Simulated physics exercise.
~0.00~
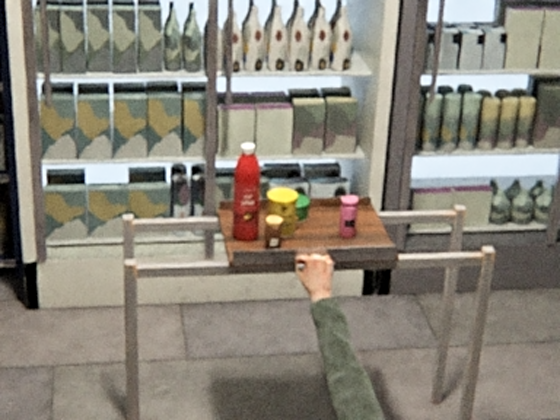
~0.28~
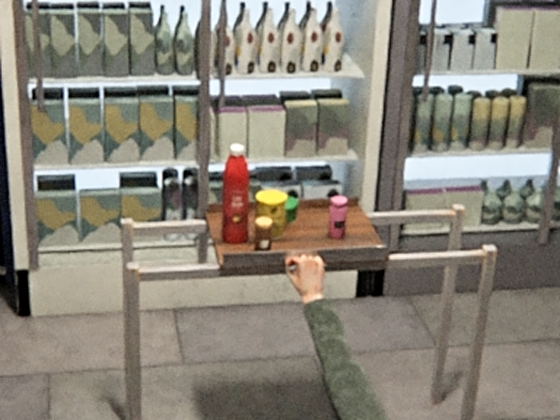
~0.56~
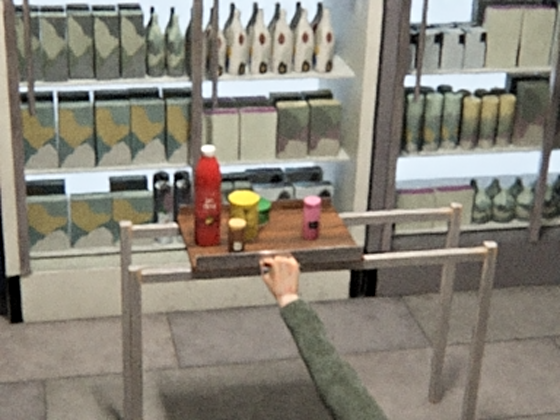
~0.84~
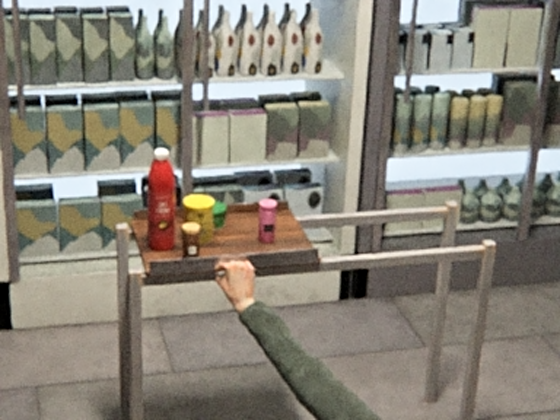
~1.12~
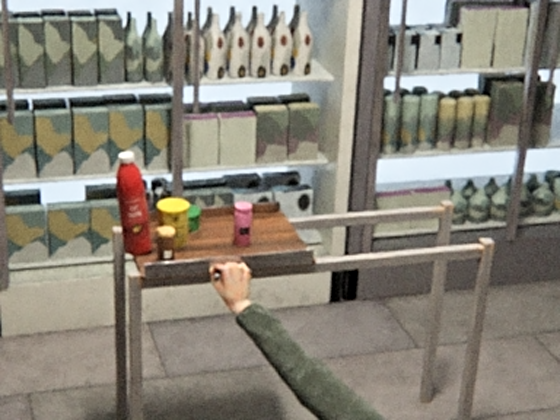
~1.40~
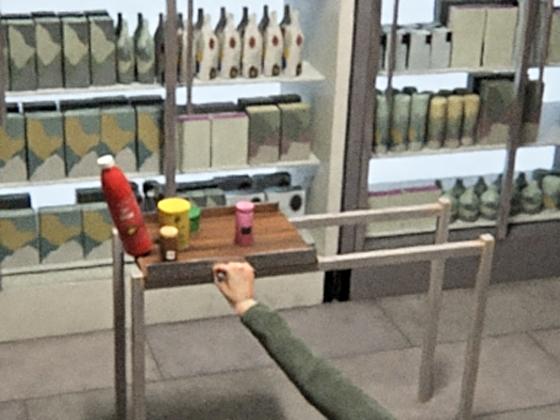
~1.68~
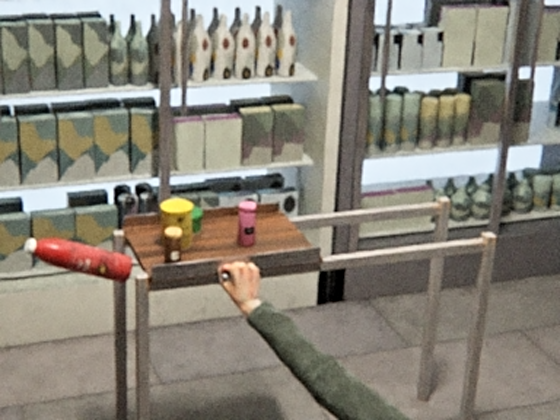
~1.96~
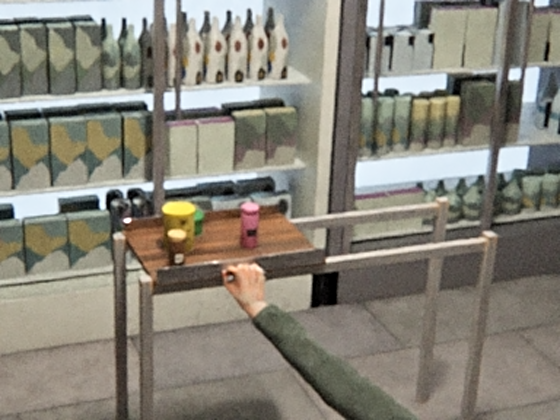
To begin with, a hand in a green sleeve grips the front of a wooden tray resting on a pale rail frame, with shop shelves behind. On the tray stand a tall red bottle, a yellow tin, a green tub, a small brown shaker and a pink shaker. The hand moves the tray left along the rails, carrying everything upright. As the tray reaches the left end, the red bottle leans left, then tips over the edge onto its side. Finally the bottle is out of sight, while the other four items remain on the tray, still standing.
